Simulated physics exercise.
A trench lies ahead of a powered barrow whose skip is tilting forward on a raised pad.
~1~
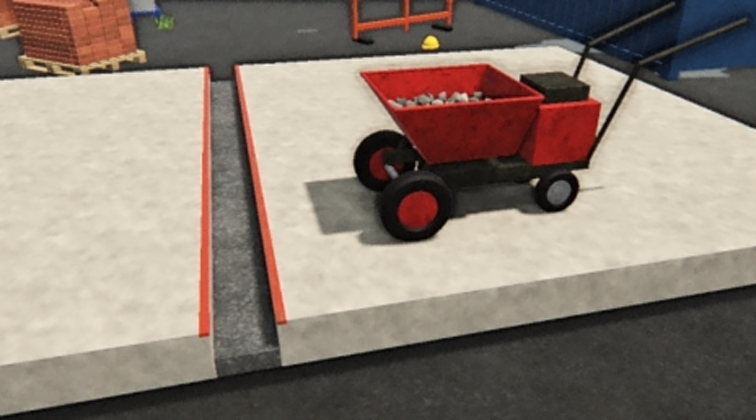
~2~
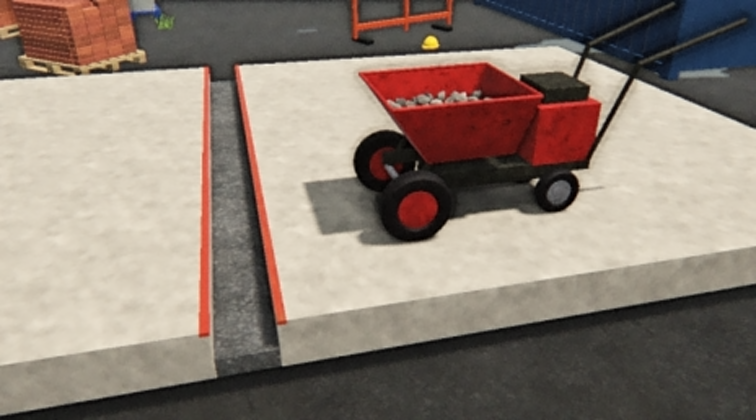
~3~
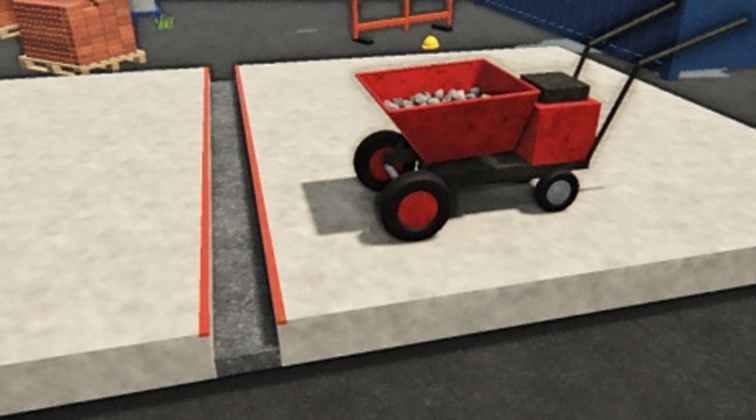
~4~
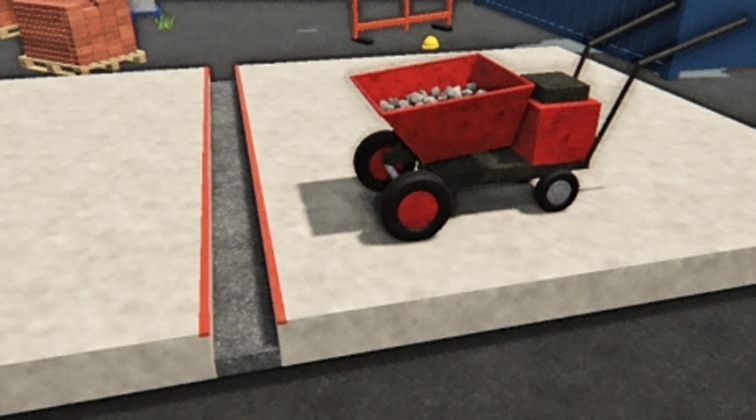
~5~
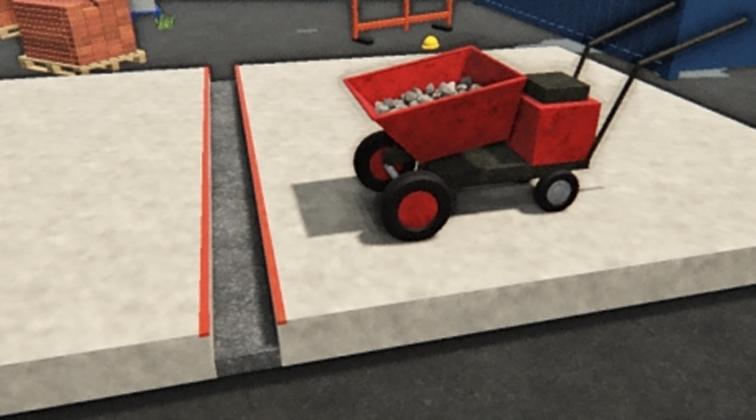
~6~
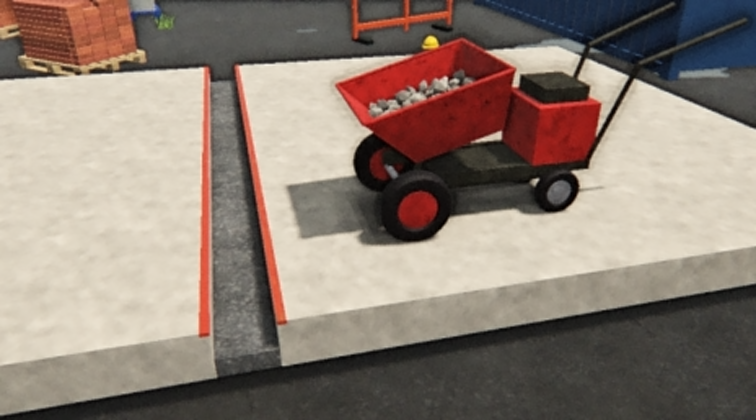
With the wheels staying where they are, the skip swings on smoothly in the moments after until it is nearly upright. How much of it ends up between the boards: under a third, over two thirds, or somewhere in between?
Between a third and two thirds.
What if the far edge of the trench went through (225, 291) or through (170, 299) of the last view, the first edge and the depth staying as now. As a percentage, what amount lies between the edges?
Result, try 1: 40 in a hundred; try 2: 50 in a hundred.
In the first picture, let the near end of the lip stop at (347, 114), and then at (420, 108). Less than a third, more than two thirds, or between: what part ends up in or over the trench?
Well, for the first stop the answer is above two thirds, and for the second it is less than a third.
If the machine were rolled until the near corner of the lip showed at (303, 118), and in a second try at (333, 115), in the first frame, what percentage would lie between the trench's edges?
About 50 per cent, then about 90 per cent.
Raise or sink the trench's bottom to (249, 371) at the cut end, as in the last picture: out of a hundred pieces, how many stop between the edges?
Estimated share: Approx. 60 per cent.
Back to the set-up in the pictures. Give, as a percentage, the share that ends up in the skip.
Roughly 5 percent.
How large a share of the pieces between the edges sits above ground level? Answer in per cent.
Roughly 5 %.
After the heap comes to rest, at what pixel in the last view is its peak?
Roughly at (281, 207).
Soon after the last picture, skip tipped steeply; all in the skip.
A little later, skip tipped right over; nearly all in the skip; a small part short of the trench; a stray few in or heaped over the trench; a stray few falling.
Later still, skip tipped right over; about a quarter in the skip; about a third short of the trench; about a third in or heaped over the trench; a stray few beyond it.
By the end, skip tipped right over; a small part in the skip; about half short of the trench; about half in or heaped over the trench; a stray few beyond it.
